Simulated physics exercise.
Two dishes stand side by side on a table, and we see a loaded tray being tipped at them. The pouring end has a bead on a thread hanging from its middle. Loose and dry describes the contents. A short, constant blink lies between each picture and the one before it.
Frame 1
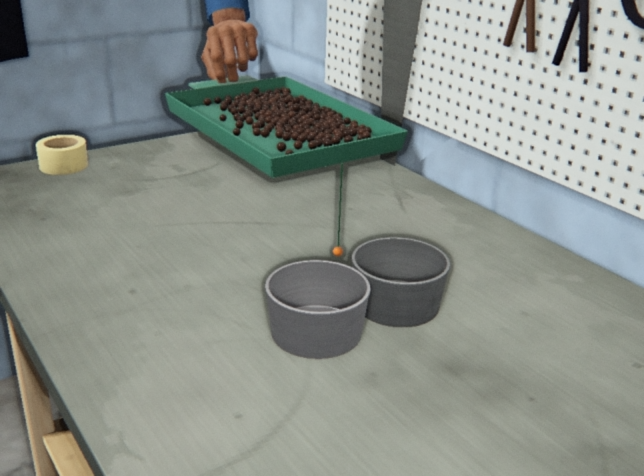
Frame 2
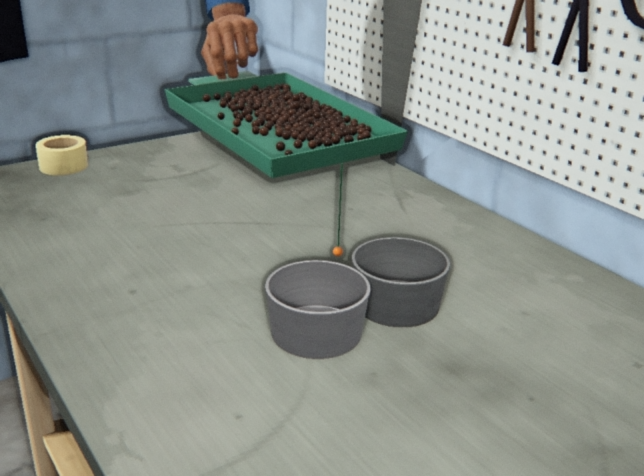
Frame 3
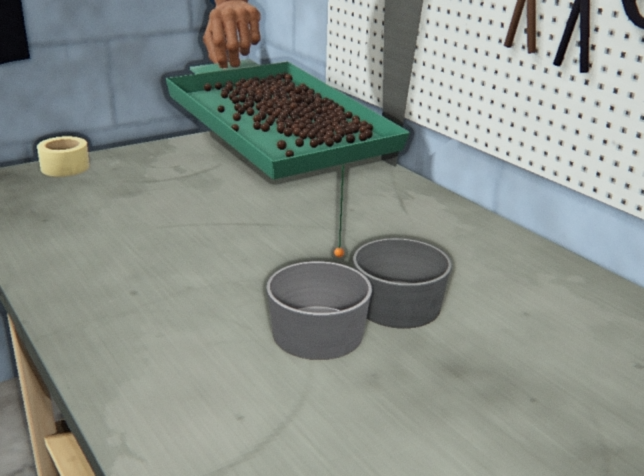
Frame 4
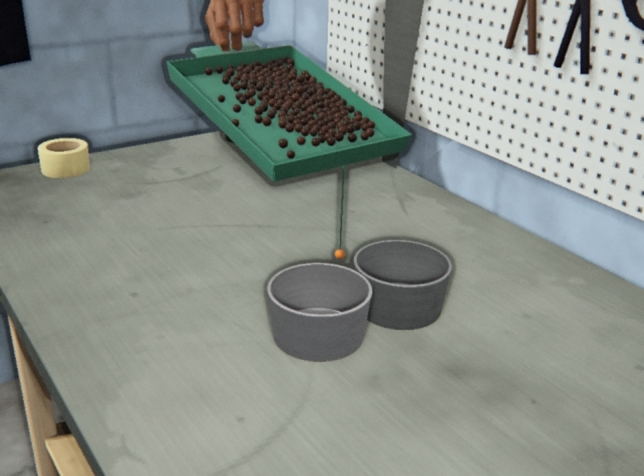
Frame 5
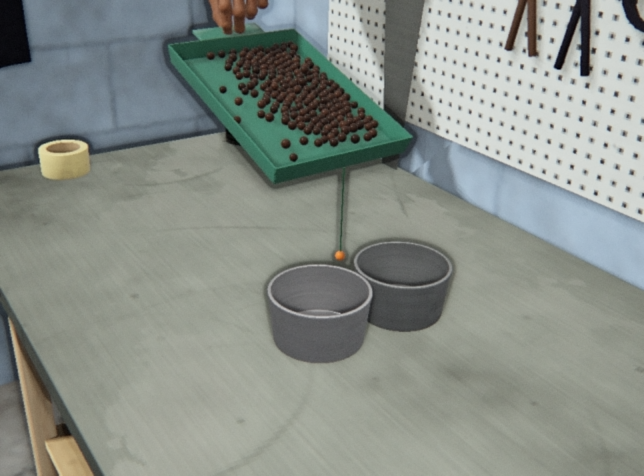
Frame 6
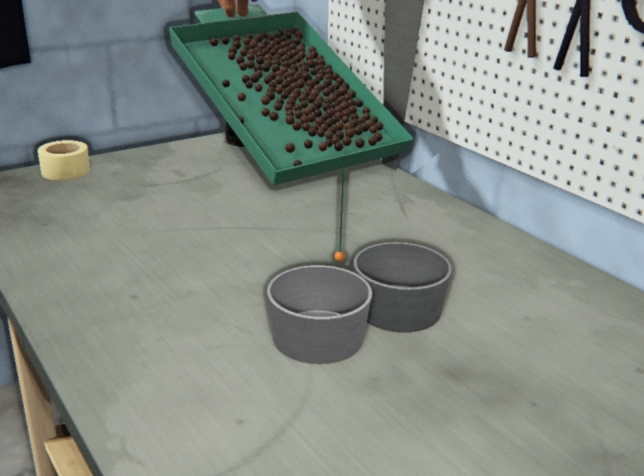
On a grey-green workbench against a pale blue block wall with a white pegboard, seen from above at an angle, the view stays almost still. A hand holds a green tray of dark brown balls above two grey dishes, an orange bead hanging beneath its near edge and yellowish tape at left. The hand raises the tray's far end, slightly then more steeply, and the balls shift within it.
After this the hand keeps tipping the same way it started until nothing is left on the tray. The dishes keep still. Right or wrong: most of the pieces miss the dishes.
Wrong.
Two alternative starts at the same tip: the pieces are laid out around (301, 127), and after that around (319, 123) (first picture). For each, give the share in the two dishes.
Close to 60 and close to 70 per cent.
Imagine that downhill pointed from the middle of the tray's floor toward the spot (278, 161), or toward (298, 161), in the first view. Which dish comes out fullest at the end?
Record: Try 1, the dish at the left; try 2, the dish at the left.
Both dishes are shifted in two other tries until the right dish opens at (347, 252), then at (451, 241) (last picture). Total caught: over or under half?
So that's a lesser portion the first time round, a lesser portion the second.
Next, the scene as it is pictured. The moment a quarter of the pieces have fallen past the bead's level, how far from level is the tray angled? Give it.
Roughly 85 degrees of tilt.
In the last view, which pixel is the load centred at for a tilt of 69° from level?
Somewhere around pixel (338, 157) in the last picture.
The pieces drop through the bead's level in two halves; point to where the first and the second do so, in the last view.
Half one: (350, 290), half two: (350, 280).
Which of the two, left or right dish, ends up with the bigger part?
The one that comes out ahead is the leftward one.
Soon, tray tipped steeply; most on the tray; a stray few in the left dish; a stray few outside both; about a quarter in the air.
A while on, tray tipped past a quarter turn; a small part on the tray; about a quarter in the left dish; a small part in the right dish; about a quarter outside both; about a quarter in the air.
Towards the end, tray tipped past a quarter turn; about half in the left dish; about a quarter in the right dish; about a third outside both.
Finally, tray tipped past a quarter turn; about half in the left dish; about a quarter in the right dish; about a third outside both.
